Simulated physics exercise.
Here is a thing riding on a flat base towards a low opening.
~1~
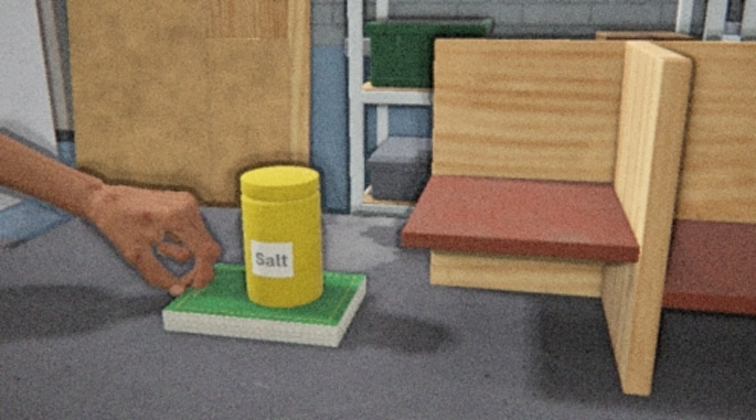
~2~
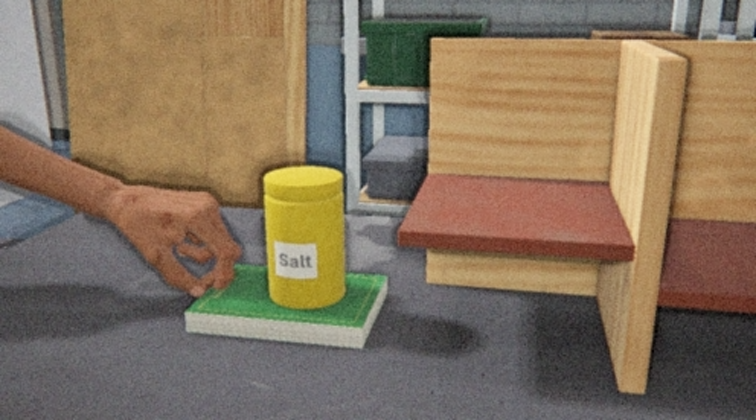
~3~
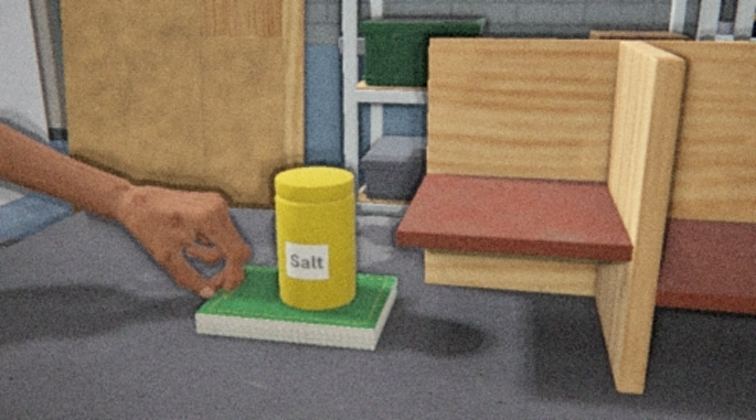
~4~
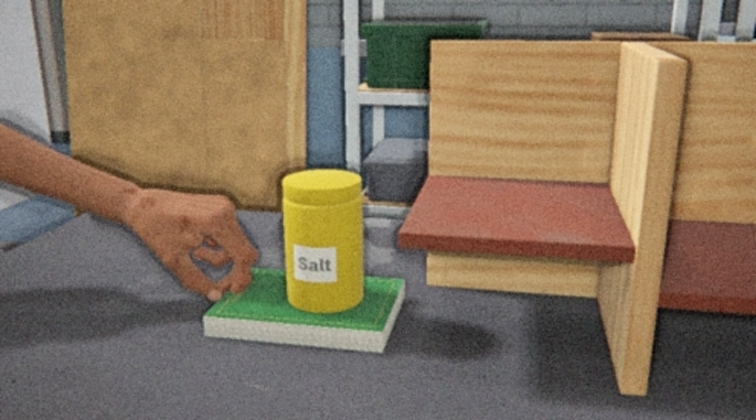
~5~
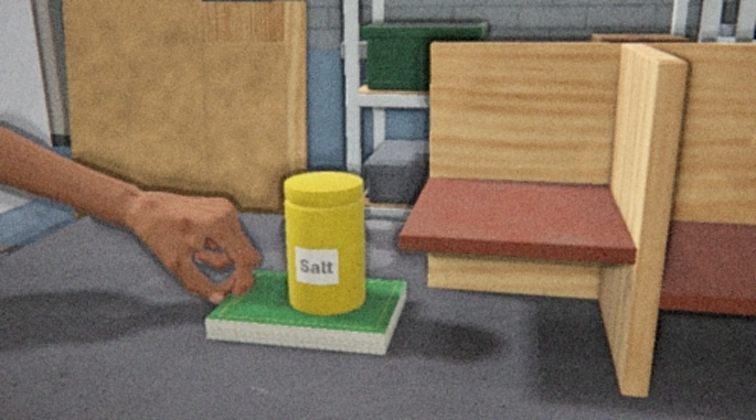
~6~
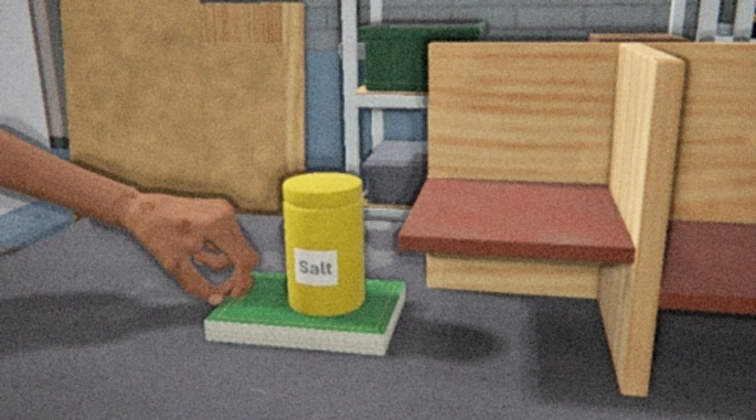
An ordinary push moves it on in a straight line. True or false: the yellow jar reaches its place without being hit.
False.
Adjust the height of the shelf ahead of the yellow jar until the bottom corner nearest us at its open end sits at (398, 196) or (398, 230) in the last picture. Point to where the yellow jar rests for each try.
In the first case it settles close to (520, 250), in the second close to (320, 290).
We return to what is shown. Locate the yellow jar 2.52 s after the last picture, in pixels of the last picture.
Predicted centre: Roughly (358, 260).
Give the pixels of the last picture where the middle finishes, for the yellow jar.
End position, centre: Approx. (318, 286).
Then, 2.06 s after the last picture, yellow jar tipped 12° from how it was near (381, 244).
Then, 2.52 s after the last picture, yellow jar tipped 50° from how it was near (357, 260).
At rest, the yellow jar gets scraped off its spot, near (318, 286).
